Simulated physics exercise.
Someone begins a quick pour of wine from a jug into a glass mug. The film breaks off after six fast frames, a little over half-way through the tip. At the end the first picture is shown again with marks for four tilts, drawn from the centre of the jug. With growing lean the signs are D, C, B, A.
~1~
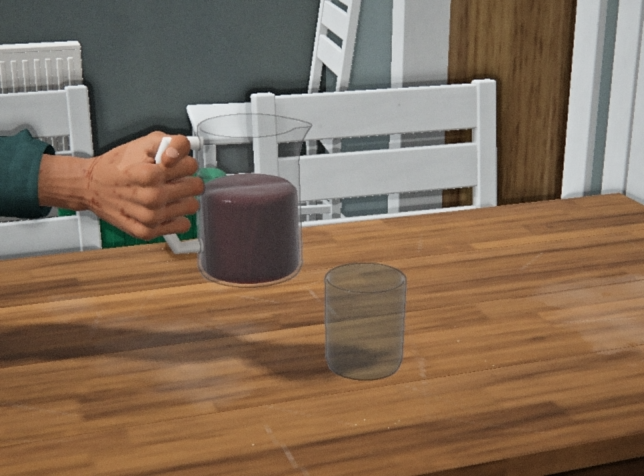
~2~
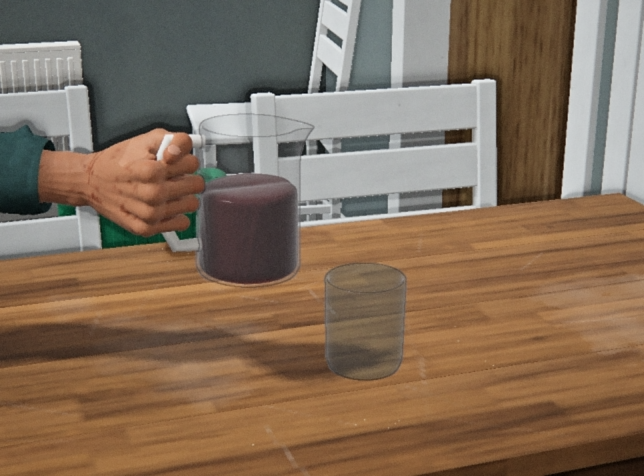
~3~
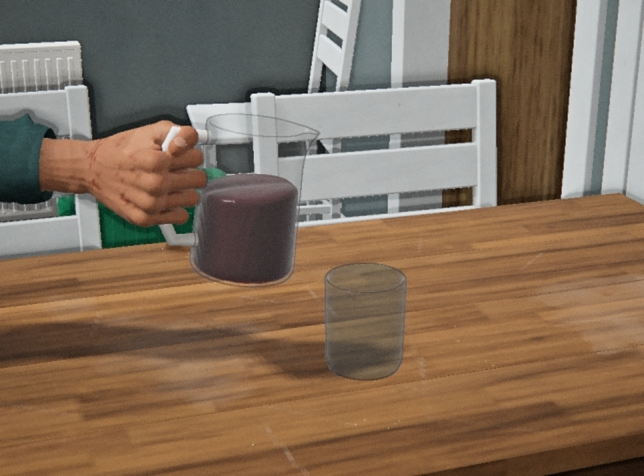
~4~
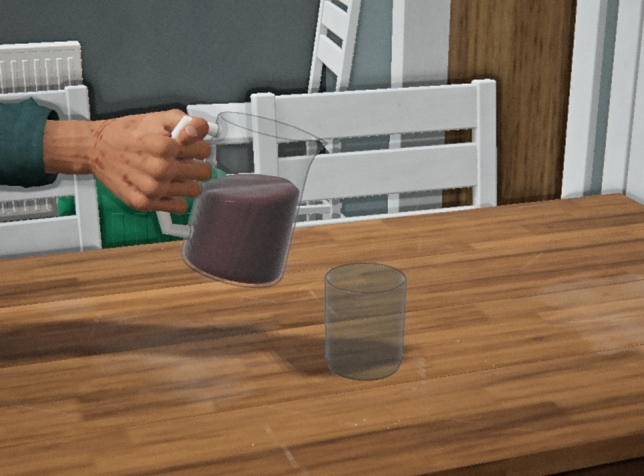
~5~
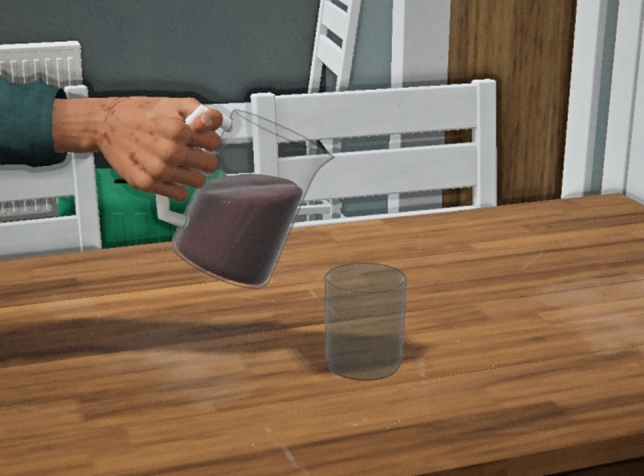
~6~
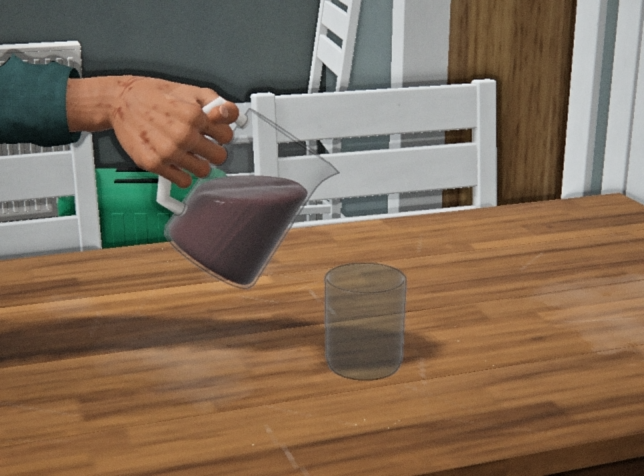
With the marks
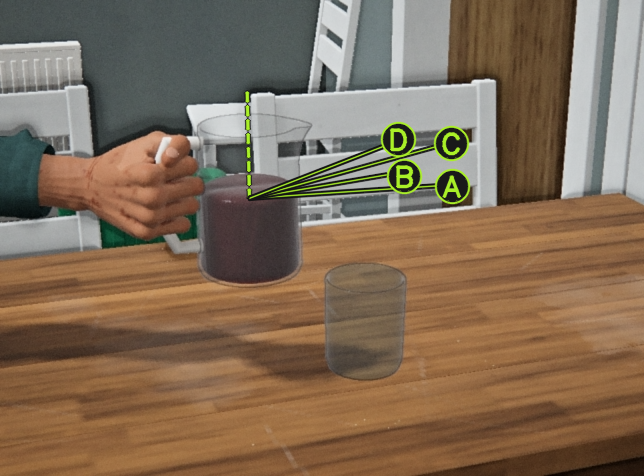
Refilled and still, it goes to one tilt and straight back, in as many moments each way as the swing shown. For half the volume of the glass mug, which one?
Go for D.
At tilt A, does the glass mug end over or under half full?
Over half.
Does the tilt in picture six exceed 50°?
No.
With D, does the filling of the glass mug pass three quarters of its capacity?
No.
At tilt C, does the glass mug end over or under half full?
Over half.
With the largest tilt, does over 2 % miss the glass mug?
Yes, it does.
On the marked copy, A at (435, 185); B at (386, 174); C at (434, 146); D at (382, 146).
With A, the glass mug ends with about 88 % of what it can hold; 13 % of the wine is spilt.
With B, the glass mug ends with about 82 % of what it can hold; 5 % of the wine is spilt.
With C, the glass mug ends with about 69 % of what it can hold.
With D, the glass mug ends with about 52 % of what it can hold.
